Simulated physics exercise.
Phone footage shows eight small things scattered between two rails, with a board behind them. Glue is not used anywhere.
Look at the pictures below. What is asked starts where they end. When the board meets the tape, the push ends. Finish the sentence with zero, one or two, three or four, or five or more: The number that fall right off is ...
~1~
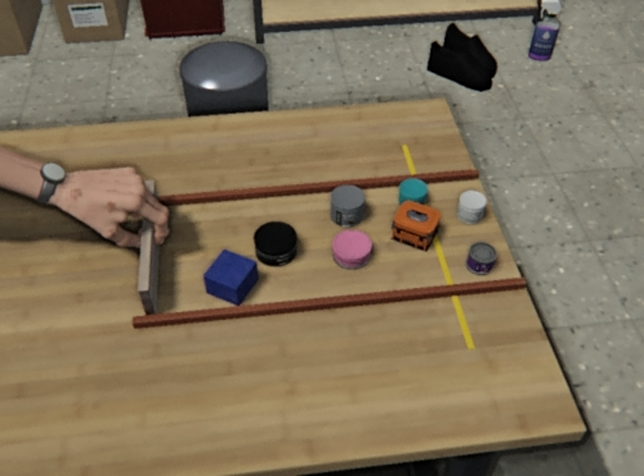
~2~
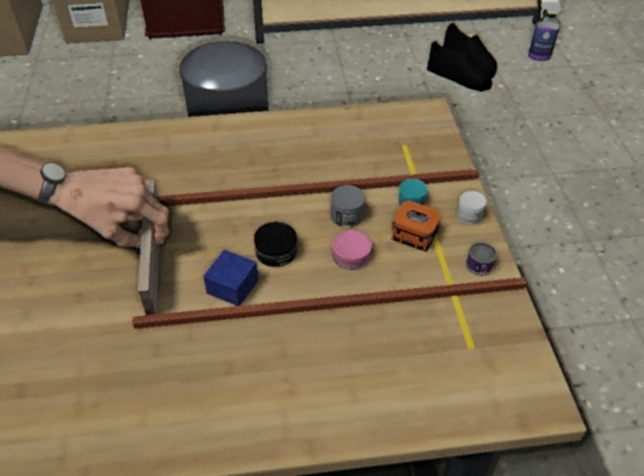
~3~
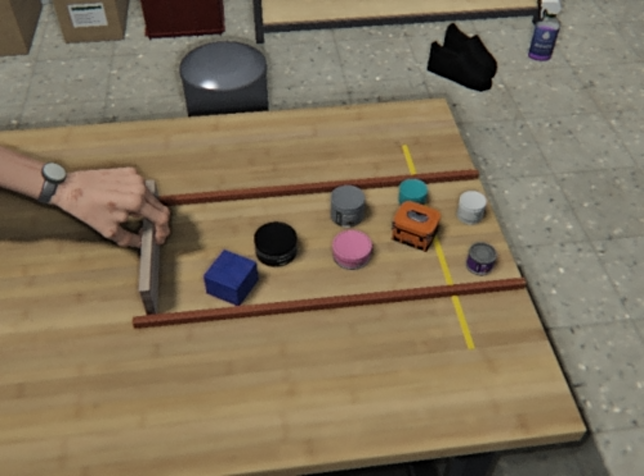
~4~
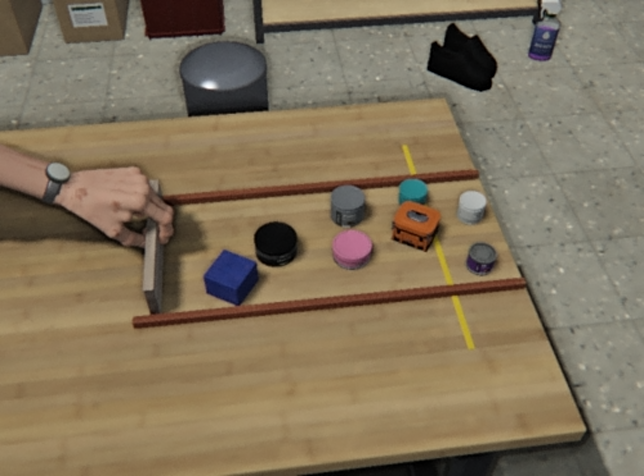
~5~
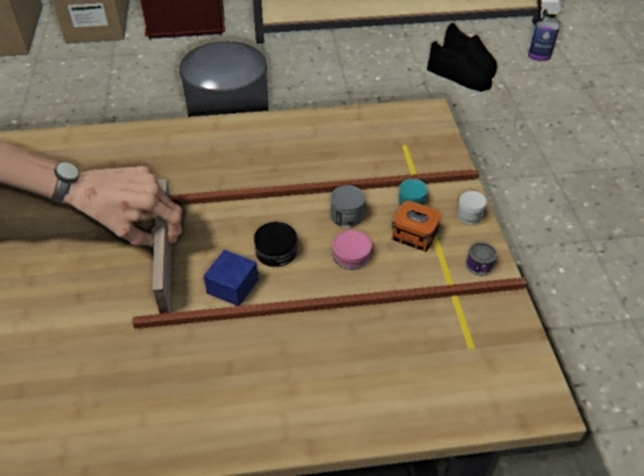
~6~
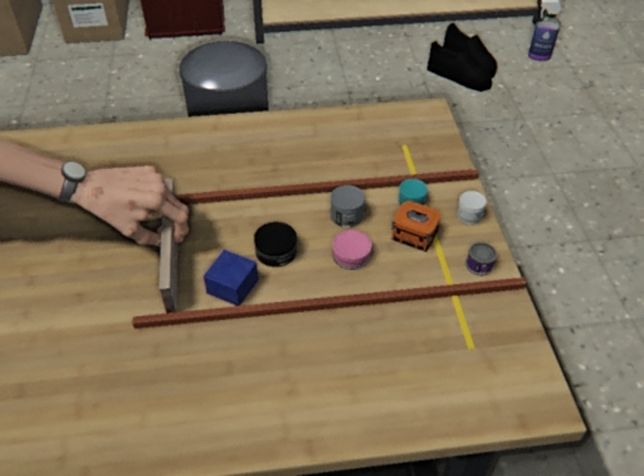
The number that fall right off is one or two.
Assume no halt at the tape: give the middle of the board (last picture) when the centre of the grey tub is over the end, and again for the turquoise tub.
The middle would be close to (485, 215) and then close to (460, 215).
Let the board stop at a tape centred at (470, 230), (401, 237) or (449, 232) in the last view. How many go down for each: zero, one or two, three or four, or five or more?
In order of the three spots, it's more than four, then no fall at all, then 1 or 2.
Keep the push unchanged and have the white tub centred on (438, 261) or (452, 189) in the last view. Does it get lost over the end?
Well, the white tub sits tight the first time and sits tight the second time.
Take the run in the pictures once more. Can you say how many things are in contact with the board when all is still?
Result: 3 in all.
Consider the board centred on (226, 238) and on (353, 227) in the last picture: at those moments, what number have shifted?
Note: First position 1; second position 5.
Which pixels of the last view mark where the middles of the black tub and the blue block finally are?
Same order as the question: First (454, 223), second (462, 251).
Early on, none off yet; white tub at rest near (471, 208); purple tin at rest near (481, 259); turquoise tub at rest near (413, 195).
Finally, the number that fall off is one or two; lost, white tub.
